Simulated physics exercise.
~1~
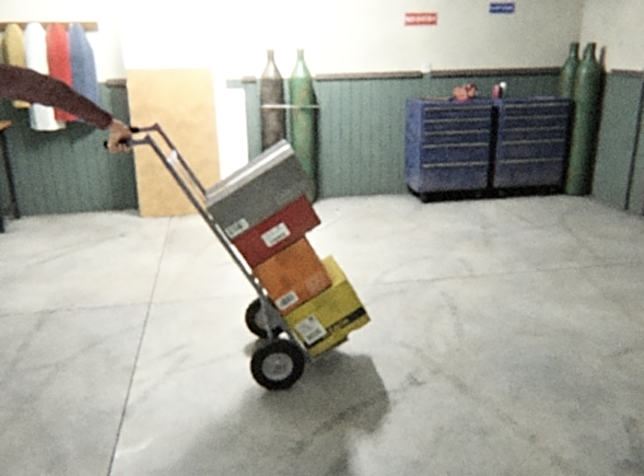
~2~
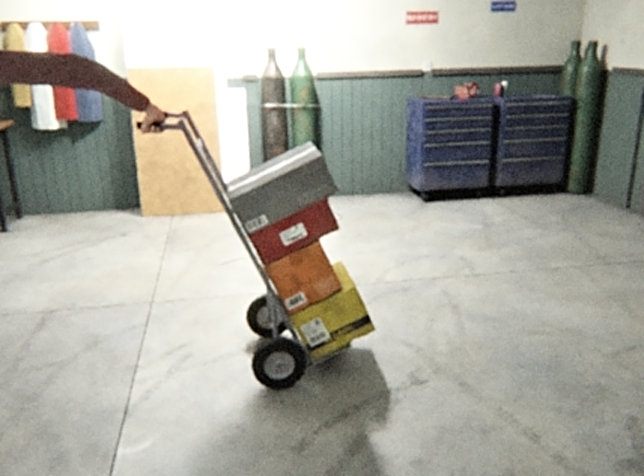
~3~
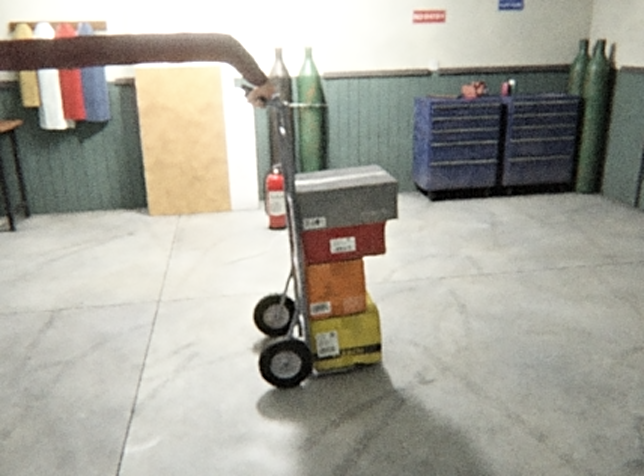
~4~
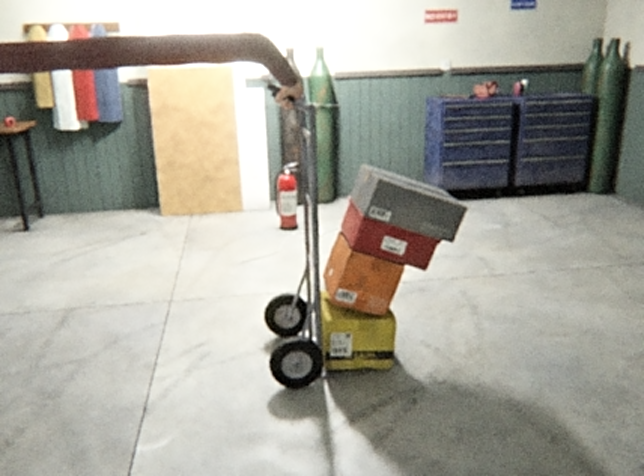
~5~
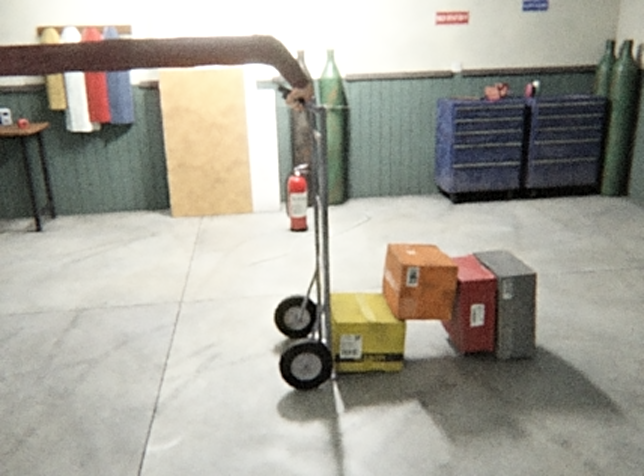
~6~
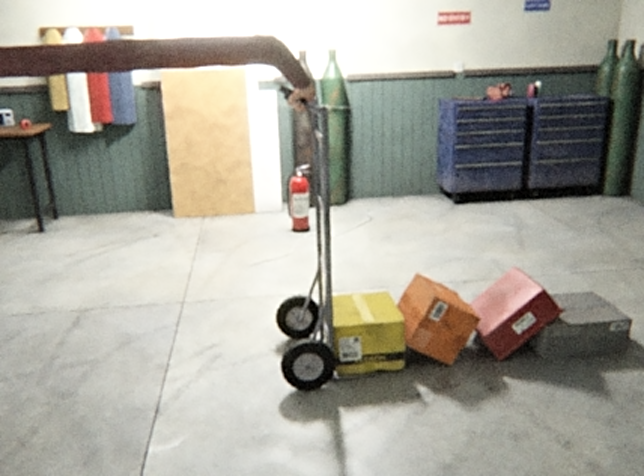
In a workshop with green wainscoting, blue tool cabinets and tall gas cylinders, an arm in a dark sleeve holds a tilted hand truck stacked with four boxes, yellow at the bottom, then orange, red and grey. The hand swings the truck forward until it stands upright. As it stops, the upper three boxes tip away together to the right while the yellow one stays low. They topple off, the grey and red reaching the floor first with the orange behind them. At the end, the three lie strewn in a line, and the yellow box remains against the upright truck.
